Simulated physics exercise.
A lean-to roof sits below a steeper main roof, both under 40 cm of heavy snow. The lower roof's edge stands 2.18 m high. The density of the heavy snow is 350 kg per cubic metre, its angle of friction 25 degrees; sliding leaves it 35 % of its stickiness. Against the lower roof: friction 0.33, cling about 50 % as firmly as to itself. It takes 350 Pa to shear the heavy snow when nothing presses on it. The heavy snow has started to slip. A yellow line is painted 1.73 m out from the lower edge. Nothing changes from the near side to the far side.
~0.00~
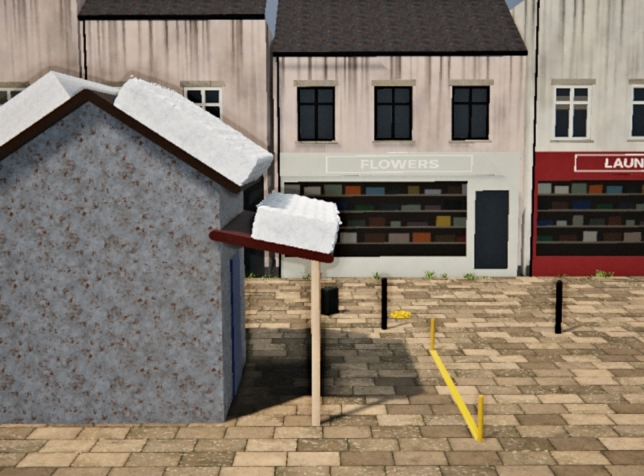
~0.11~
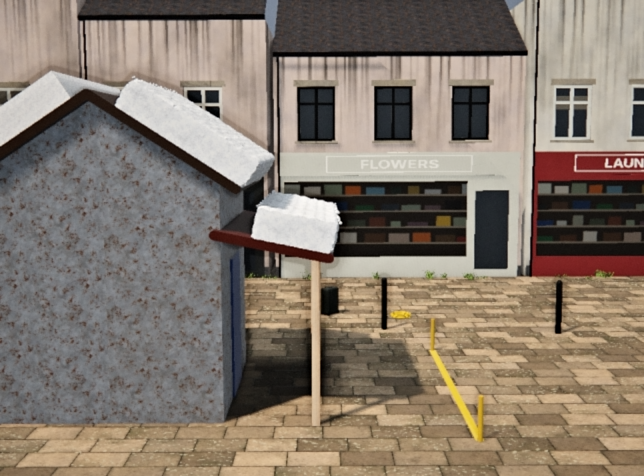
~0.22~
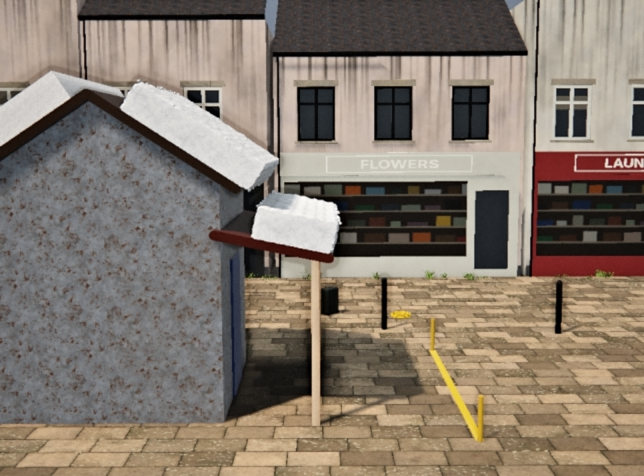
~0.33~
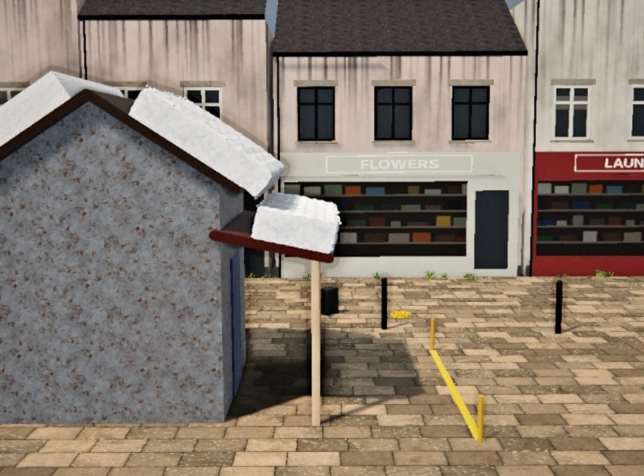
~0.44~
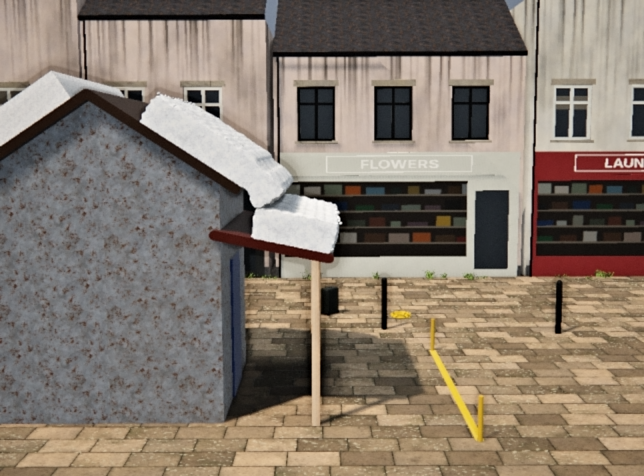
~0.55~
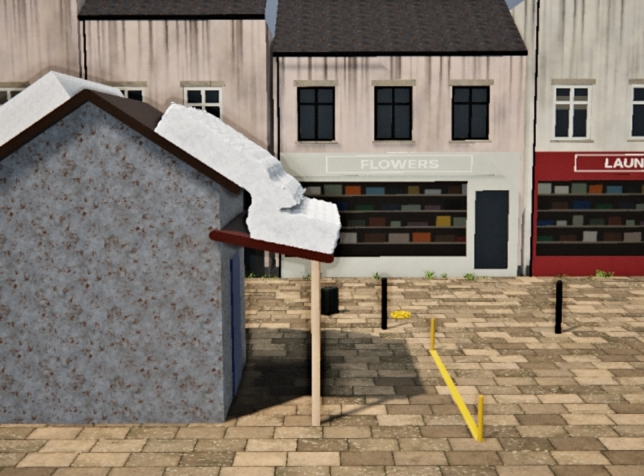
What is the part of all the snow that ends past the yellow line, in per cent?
About 33 %.
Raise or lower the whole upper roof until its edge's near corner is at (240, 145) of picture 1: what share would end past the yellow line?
It would be near 40 %.
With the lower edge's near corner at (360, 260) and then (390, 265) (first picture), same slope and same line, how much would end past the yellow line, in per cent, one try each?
In turn about 30 %, 25 %.
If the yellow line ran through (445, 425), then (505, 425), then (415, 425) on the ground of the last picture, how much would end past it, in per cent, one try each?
In turn about 45 %, 25 %, 50 %.
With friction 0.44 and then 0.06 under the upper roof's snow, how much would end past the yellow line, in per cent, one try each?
In turn about 16 %, 35 %.
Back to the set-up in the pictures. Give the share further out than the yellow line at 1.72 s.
Near 10 %.
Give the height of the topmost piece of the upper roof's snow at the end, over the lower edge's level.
About 0.5 m.
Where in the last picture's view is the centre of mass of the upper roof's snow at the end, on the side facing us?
Near (452, 380).
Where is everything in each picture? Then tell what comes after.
In the first picture, foremost bit of the heavy snow at (242, 164).
In the second picture, foremost bit of the heavy snow at (244, 165), its middle shifted 2.6 cm, 2 % of it past the upper edge, in one piece.
In the third picture, foremost bit of the heavy snow at (249, 186), its middle shifted 9.8 cm, 6 % of it past the upper edge, in one piece.
In the fourth picture, foremost bit of the heavy snow at (257, 161), its middle shifted 22 cm, 13 % of it past the upper edge, in one piece.
In the fifth picture, foremost bit of the heavy snow at (268, 176), its middle shifted 38 cm, 22 % of it past the upper edge, cracking.
In the sixth picture, foremost bit of the heavy snow at (282, 190), its middle shifted 58 cm, 34 % of it past the upper edge, in one piece.
After 1.09 s, 3 % is below the lower edge and 0 % is past the line.
After 1.72 s, 66 % is below the lower edge and 9 % is past the line.
After 2.36 s, 75 % is below the lower edge and 33 % is past the line.
After 3.00 s, 75 % is below the lower edge and 33 % is past the line.
After 3.30 s, 75 % is below the lower edge and 33 % is past the line.
